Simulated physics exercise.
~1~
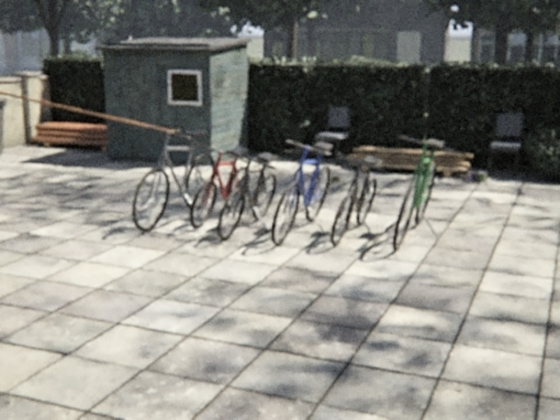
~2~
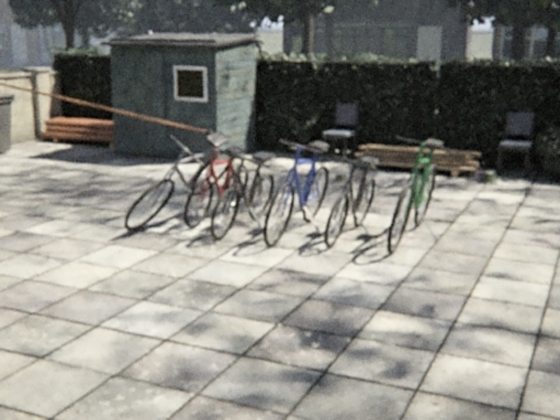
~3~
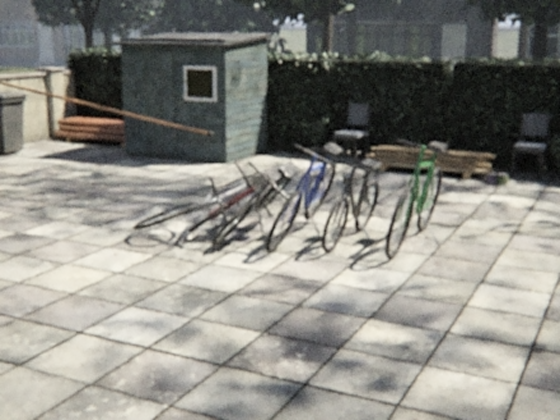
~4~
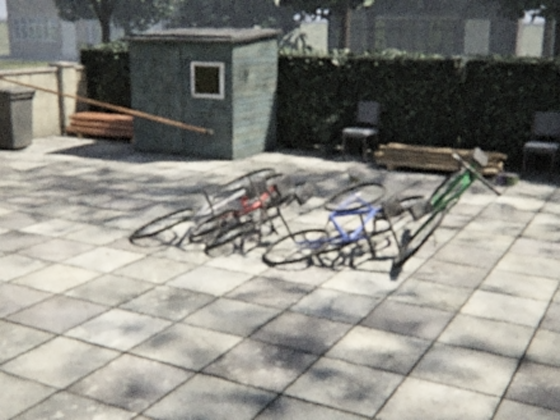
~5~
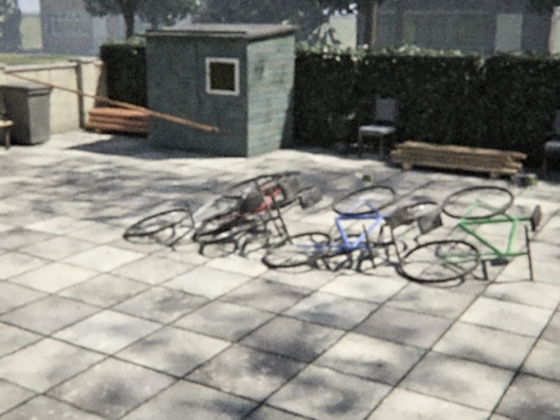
The footage shows six bicycles standing in a row on a sunlit paved yard as a long pole pushes the leftmost one over; the red, blue and green bicycles and the others topple in turn toward the right, until all lie fallen on the slabs.
